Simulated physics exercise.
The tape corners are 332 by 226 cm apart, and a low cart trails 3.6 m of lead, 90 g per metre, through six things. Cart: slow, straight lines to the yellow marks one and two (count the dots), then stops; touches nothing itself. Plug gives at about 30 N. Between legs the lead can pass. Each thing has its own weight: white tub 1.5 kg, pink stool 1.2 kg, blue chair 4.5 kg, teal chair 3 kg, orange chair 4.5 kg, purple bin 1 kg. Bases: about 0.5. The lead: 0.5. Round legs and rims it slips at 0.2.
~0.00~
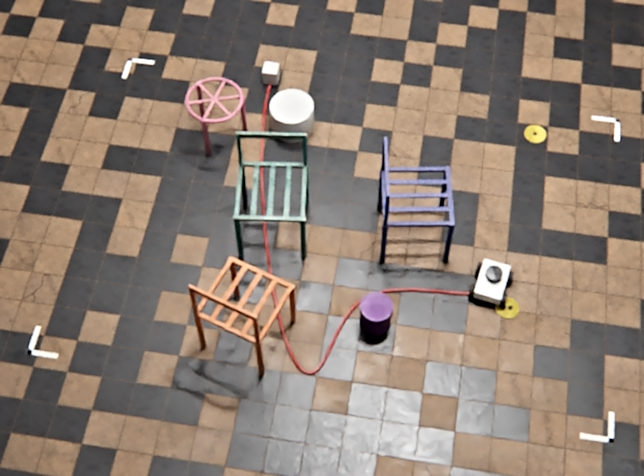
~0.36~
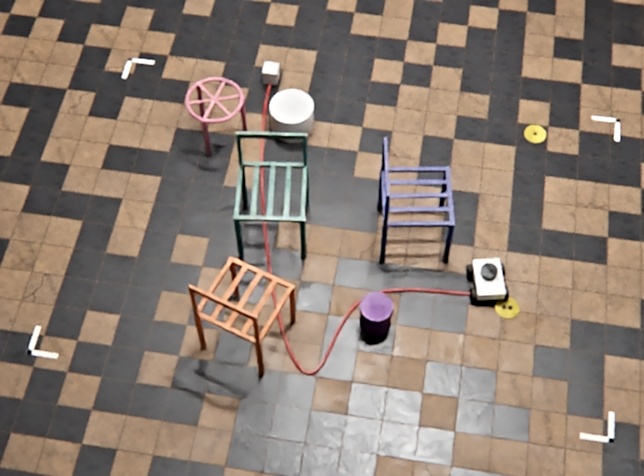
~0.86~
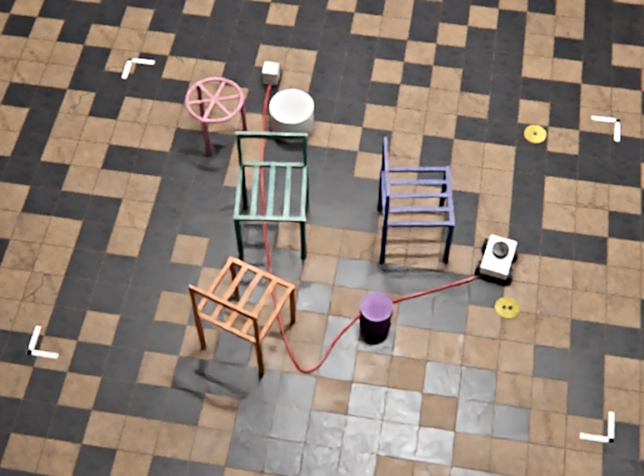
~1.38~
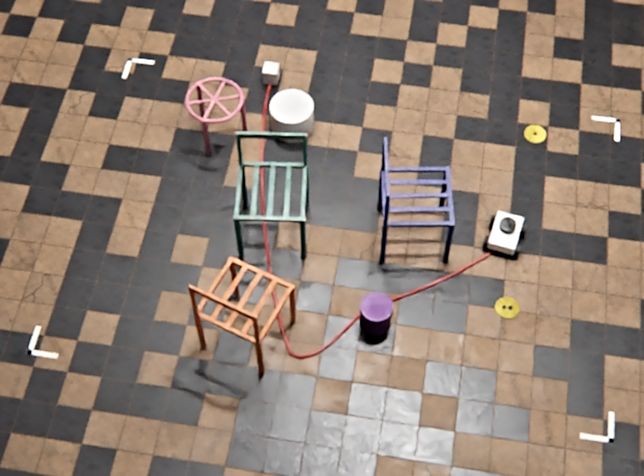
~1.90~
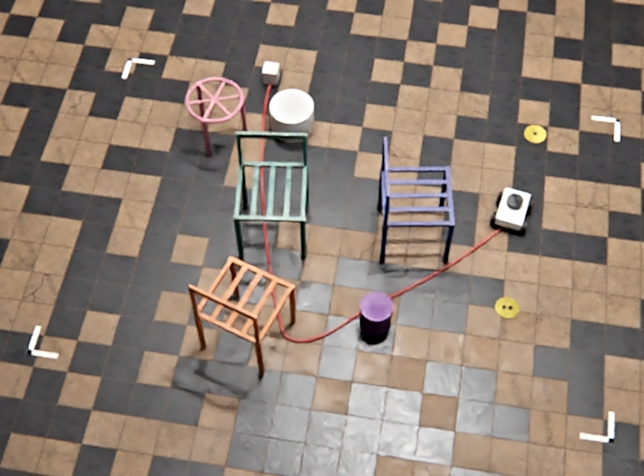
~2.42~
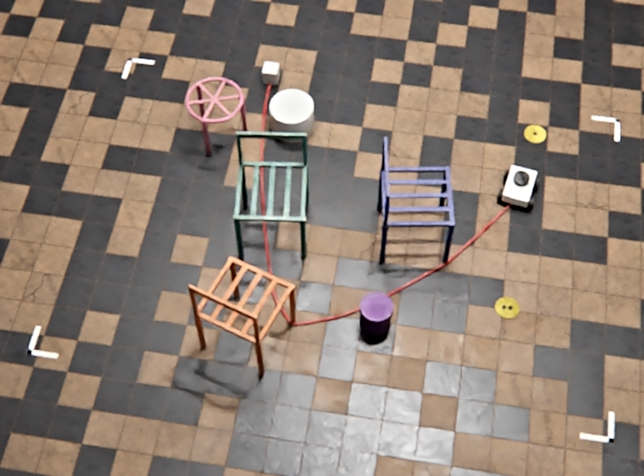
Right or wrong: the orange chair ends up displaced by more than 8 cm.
Right.
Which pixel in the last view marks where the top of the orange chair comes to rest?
Roughly (270, 276).
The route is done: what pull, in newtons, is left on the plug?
It ends up near 0 N.
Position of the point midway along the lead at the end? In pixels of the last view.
The halfway point sits near pixel (333, 281).
At 3.8 s, cart at (529, 146), 10 N at the fixed end; orange chair 16 cm off its start.
At 5.2 s, cart at (527, 186), lead slack at the fixed end; orange chair 20 cm off its start.
At 6.6 s, cart at (517, 250), lead slack at the fixed end; orange chair 20 cm off its start at (270, 276).
At 7.9 s, cart at (507, 306), lead slack at the fixed end; orange chair 20 cm off its start.
At 8.3 s, cart at (507, 306), lead slack at the fixed end; orange chair 20 cm off its start at (270, 276).
